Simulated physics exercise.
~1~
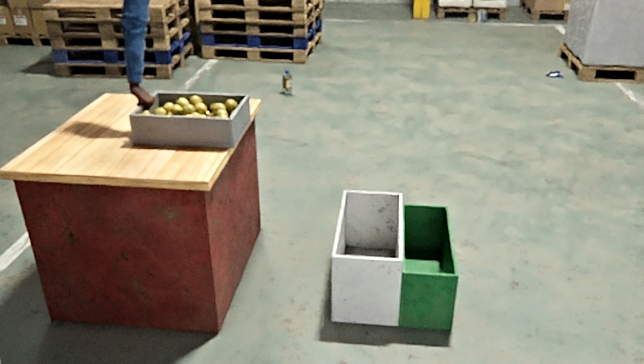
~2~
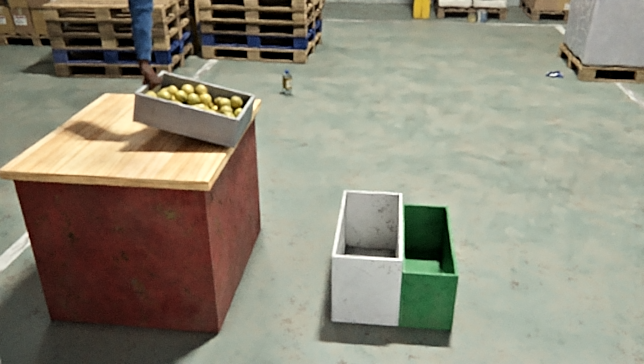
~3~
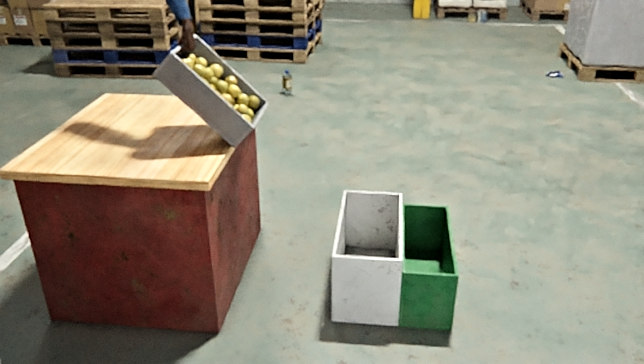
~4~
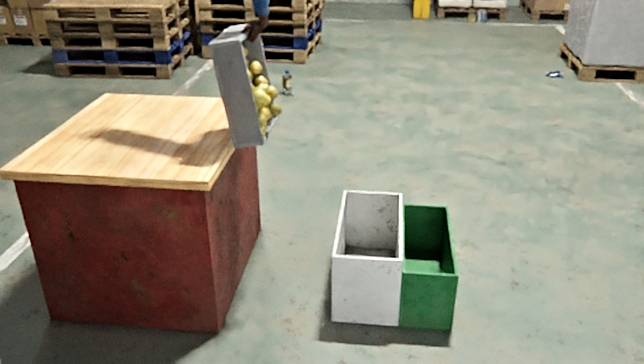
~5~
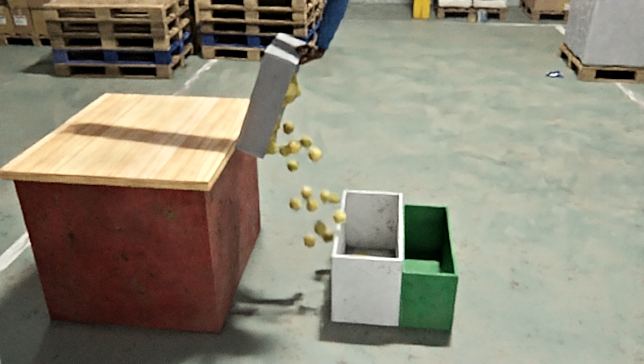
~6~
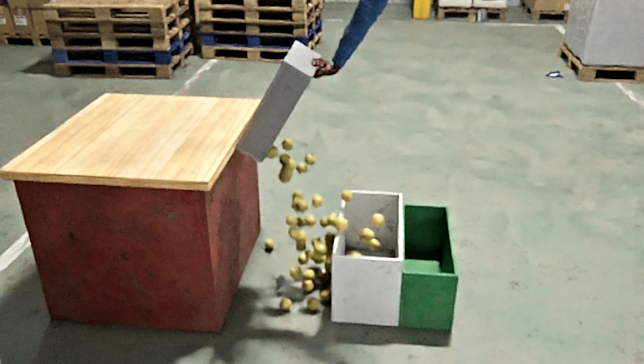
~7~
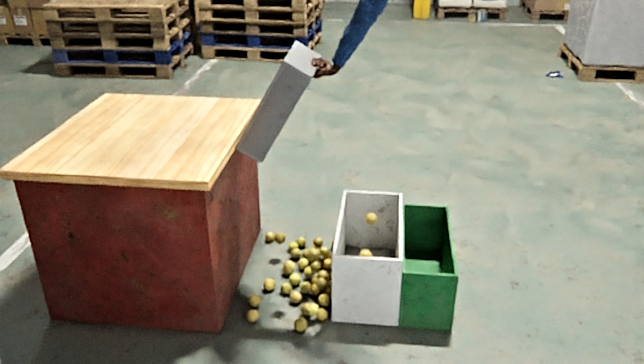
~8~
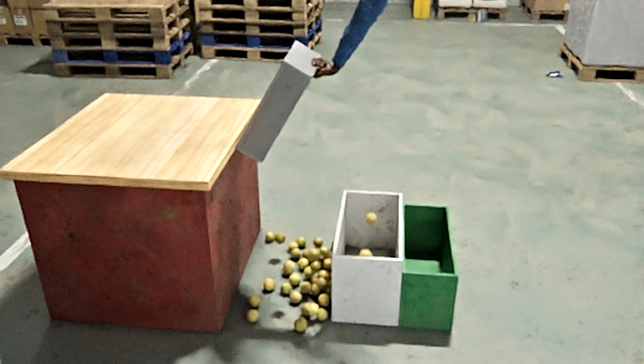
On a warehouse floor, an arm in a blue sleeve tips a grey crate of yellow apples off the end of a wooden-topped bench, and they tumble toward a white tote beside a green trough, a few landing in the tote while most end up on the ground short of it.
